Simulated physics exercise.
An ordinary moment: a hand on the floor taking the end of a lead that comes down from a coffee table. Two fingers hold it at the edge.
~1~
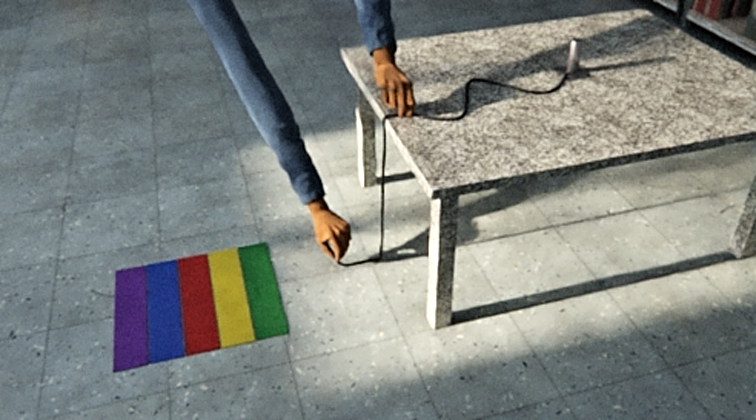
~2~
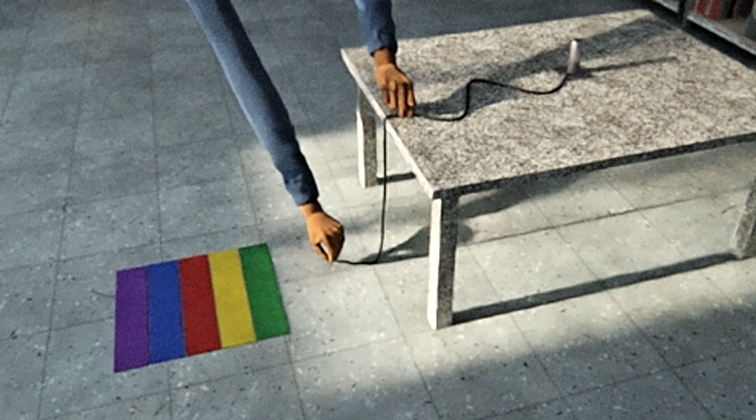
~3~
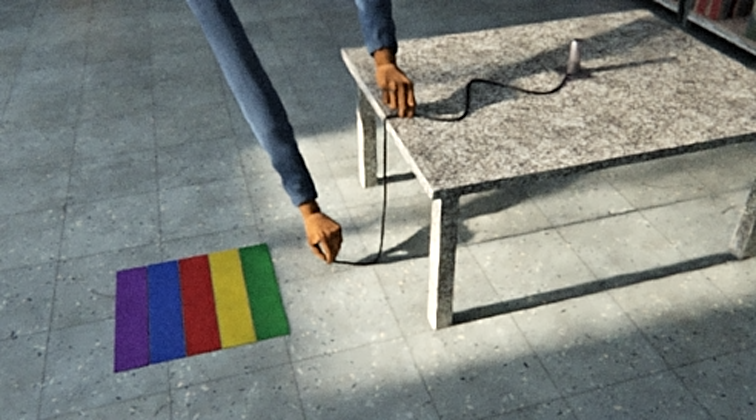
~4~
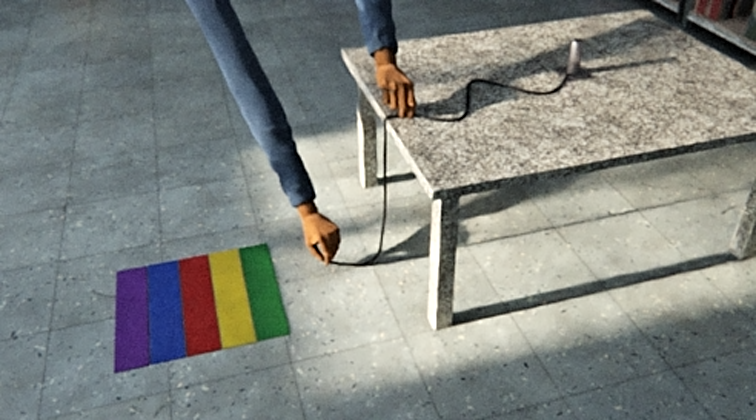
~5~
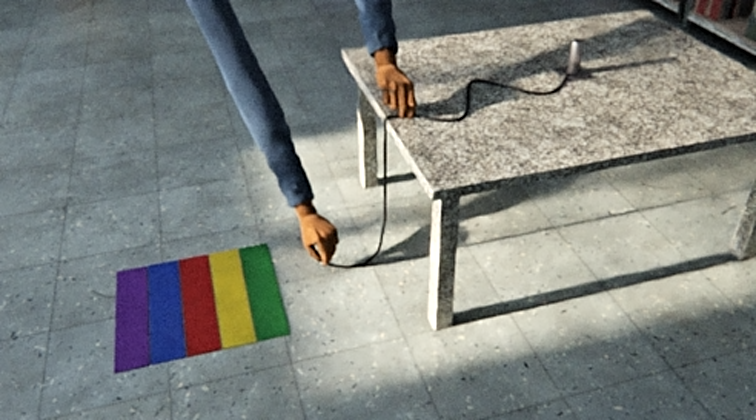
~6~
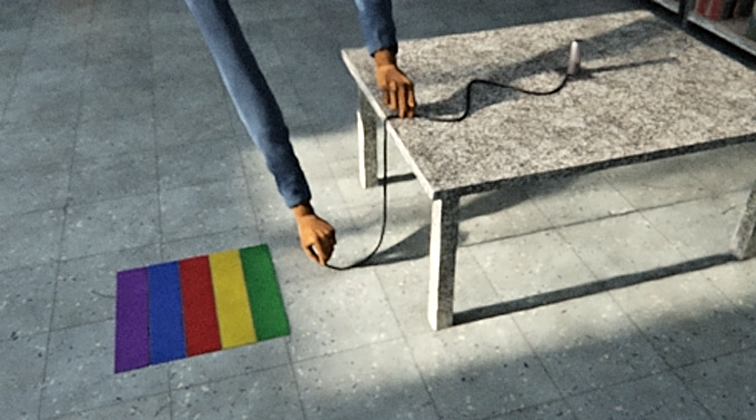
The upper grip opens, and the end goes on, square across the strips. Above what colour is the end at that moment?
The end stops over the purple strip.
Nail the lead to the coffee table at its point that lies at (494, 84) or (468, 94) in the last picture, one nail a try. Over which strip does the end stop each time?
One after the other, blue; red.
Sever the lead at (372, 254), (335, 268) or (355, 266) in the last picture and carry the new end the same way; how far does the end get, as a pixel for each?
Near (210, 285), (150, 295) and (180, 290).
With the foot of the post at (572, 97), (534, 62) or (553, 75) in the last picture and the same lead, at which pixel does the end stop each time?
Try by try, around (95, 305), (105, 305) and (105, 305).
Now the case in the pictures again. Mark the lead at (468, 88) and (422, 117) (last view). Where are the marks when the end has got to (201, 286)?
They go to (436, 100) and to (371, 158).
Soon after, end near (201, 286); over red.
Then, end near (156, 295); over blue.
At full stretch, end near (130, 300); over purple. It gets as far as the purple strip.
